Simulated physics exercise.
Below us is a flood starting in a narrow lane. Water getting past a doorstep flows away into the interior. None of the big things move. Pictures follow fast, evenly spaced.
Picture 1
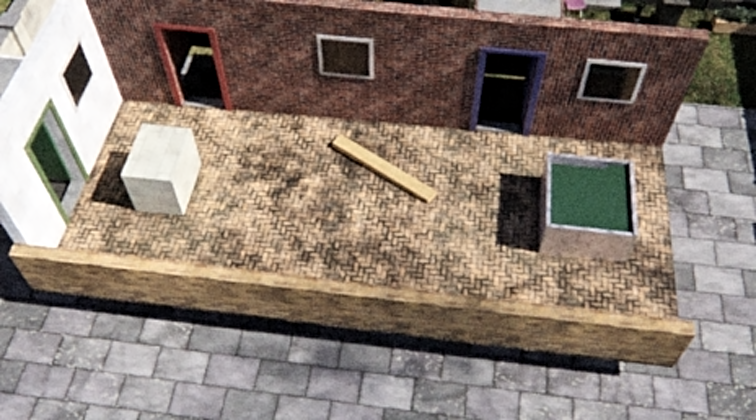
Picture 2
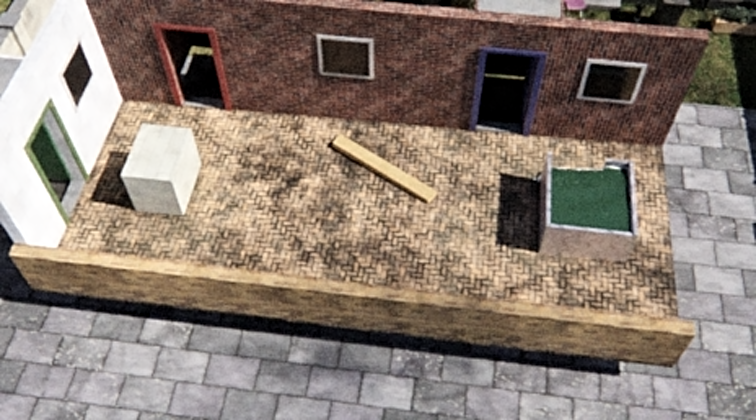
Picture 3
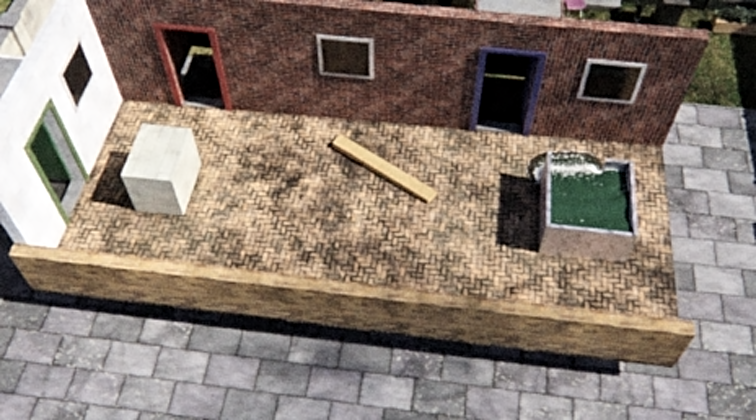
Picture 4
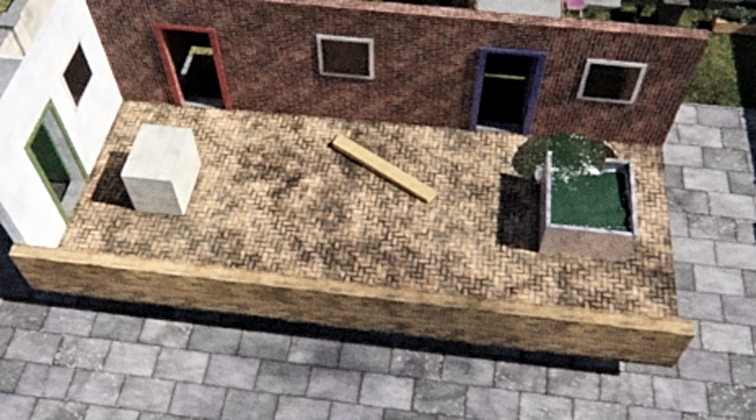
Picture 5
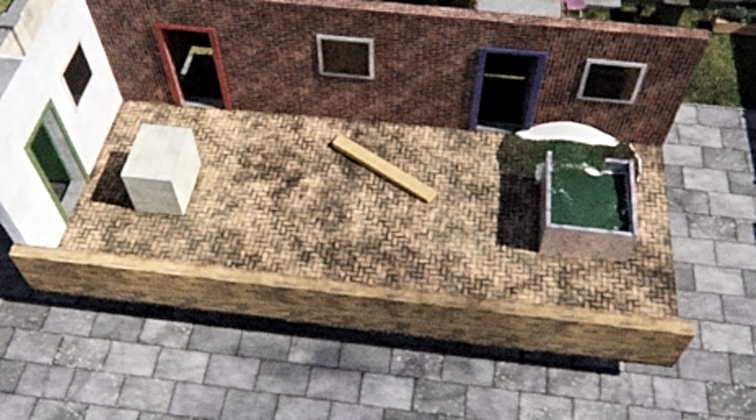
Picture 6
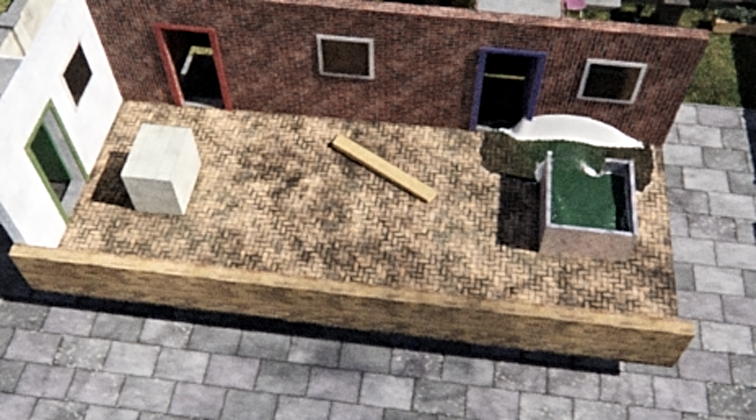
A brick-walled yard with a pale block and a plank, water pouring from the tank's far side and spreading leftward behind it.
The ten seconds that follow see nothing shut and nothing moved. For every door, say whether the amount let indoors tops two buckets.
As I see it, the blue door exceeds two buckets. The green door never exceeds two buckets. The red door never exceeds two buckets.
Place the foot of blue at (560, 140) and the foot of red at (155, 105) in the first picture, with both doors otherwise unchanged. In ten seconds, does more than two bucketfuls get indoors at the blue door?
Result - blue crosses the line.
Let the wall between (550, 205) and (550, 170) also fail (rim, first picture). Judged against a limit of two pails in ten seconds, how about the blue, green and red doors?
Result: Blue remains beneath it; green goes past the limit; red goes past the limit.
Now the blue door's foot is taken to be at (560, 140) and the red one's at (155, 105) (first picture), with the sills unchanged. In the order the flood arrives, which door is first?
My pick is the blue one.
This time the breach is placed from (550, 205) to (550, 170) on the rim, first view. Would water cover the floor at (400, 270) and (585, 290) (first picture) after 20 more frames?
Well, the first place would be submerged and the second one still bare.
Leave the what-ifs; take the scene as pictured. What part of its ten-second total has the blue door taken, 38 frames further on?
Around 100 %.
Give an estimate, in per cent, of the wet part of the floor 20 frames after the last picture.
I'd say close to 25 per cent.
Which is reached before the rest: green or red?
From the pictures, my answer is the red one.
A moment on, water covers 10 % of the floor; the blue door over two buckets in, the green door not reached, the red door not reached.
Next, water covers 20 % of the floor; the blue door over two buckets in, the green door not reached, the red door not reached.
Then, water covers 25 % of the floor; the blue door far over two buckets in, the green door not reached, the red door wet at the sill, nothing in.
Later, water covers 40 % of the floor; the blue door far over two buckets in, the green door wet at the sill, nothing in, the red door wet at the sill, nothing in.
In the end, water covers 45 % of the floor; the blue door far over two buckets in, the green door wet at the sill, nothing in, the red door wet at the sill, nothing in.
